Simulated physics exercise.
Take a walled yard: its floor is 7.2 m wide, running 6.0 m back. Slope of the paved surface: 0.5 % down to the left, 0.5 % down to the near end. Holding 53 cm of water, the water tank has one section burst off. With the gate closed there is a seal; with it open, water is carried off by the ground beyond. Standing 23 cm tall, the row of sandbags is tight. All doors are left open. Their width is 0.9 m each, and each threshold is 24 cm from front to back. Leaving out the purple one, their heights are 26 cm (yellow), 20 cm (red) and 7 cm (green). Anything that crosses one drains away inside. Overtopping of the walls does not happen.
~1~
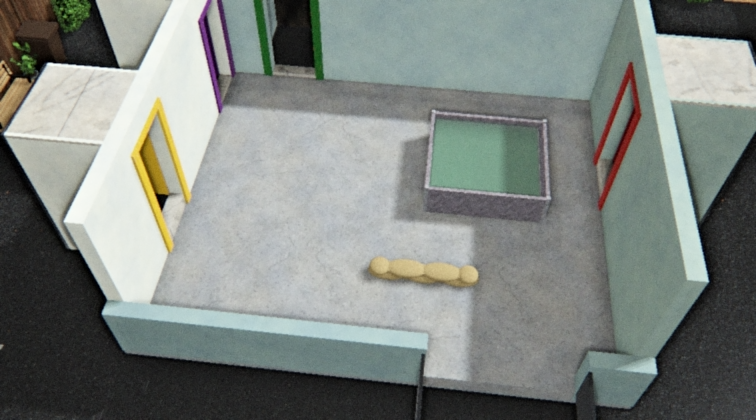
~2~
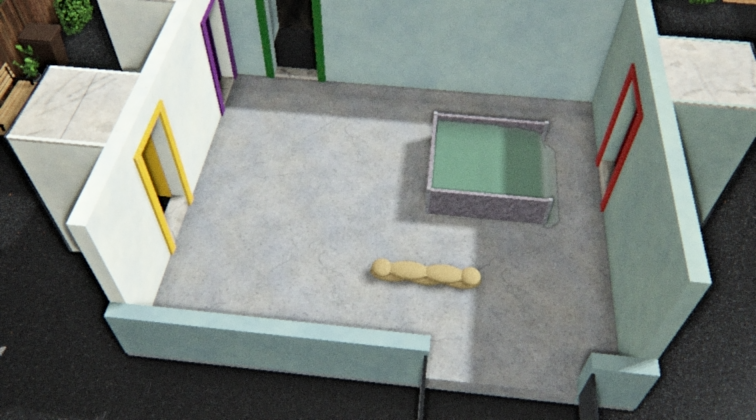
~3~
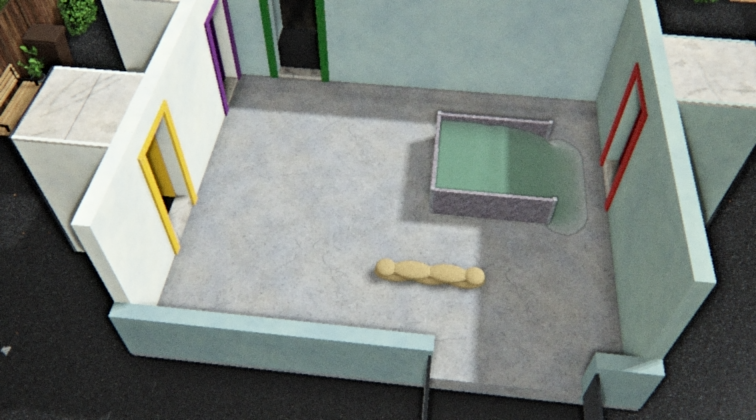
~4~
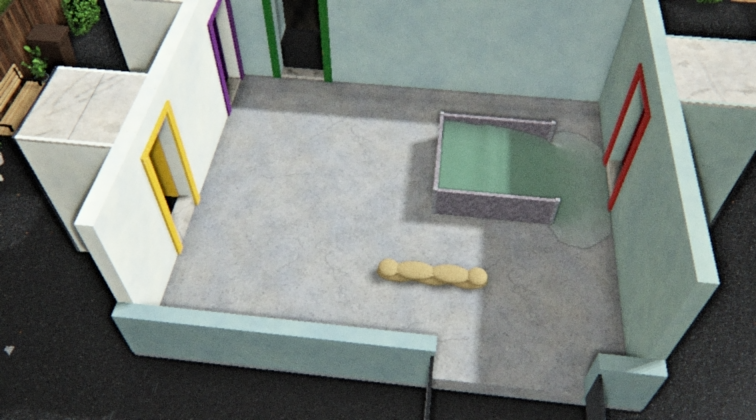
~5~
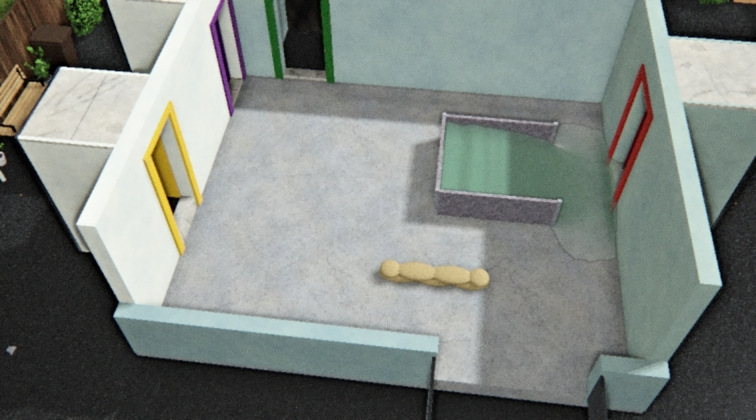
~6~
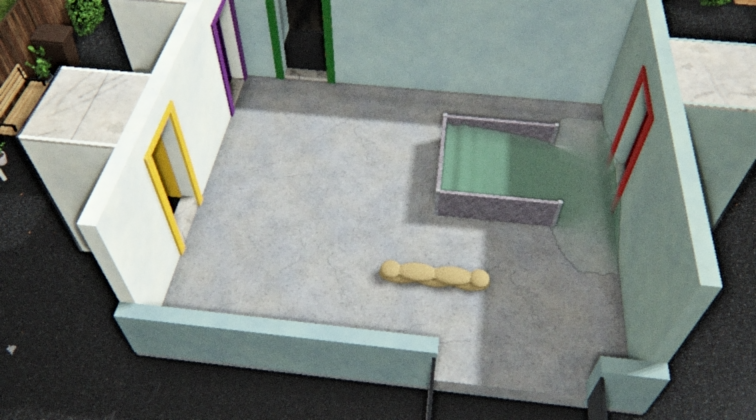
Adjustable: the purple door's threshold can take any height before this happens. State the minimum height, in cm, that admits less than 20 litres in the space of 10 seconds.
6 cm, roughly.
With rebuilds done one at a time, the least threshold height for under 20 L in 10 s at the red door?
Red - roughly 33 cm.
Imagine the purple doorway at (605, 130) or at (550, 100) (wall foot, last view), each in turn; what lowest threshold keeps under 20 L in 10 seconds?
You'd want about 15 cm there first, then about 16 cm.
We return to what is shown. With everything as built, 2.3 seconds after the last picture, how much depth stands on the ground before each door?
Door by door in centimetres - yellow 0, purple 0, red 19, green 0.
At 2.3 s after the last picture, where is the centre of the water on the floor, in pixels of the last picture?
I'd put it close to (541, 188).
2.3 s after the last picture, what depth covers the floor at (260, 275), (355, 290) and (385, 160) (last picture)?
Depth: About 0, 0, 0 cm.
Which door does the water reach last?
Last: Yellow.
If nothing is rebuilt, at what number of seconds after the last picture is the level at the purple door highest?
Peak: Close to 5.0 s.
Then, 0.7 s after the last picture water covers 10 % of the floor, deepest (37 cm) near (602, 196); it has not reached the purple door.
Then, 2.3 s after the last picture water covers 30 % of the floor, deepest (26 cm) near (594, 111); it has not reached the purple door.
Then, 9.3 s after the last picture water covers 70 % of the floor, deepest (8 cm) near (153, 332); 6 cm at the purple door, 10 litres in over its 7 cm threshold.
At the purple door as built, the water peaked near 10 cm, 5.1 s after the last picture.
Run again over the same 10 s with other heights there, 25 litres in over 5.5 cm, 14 litres over 6.5 cm. The limit of 20 litres is kept from about 6 cm up.
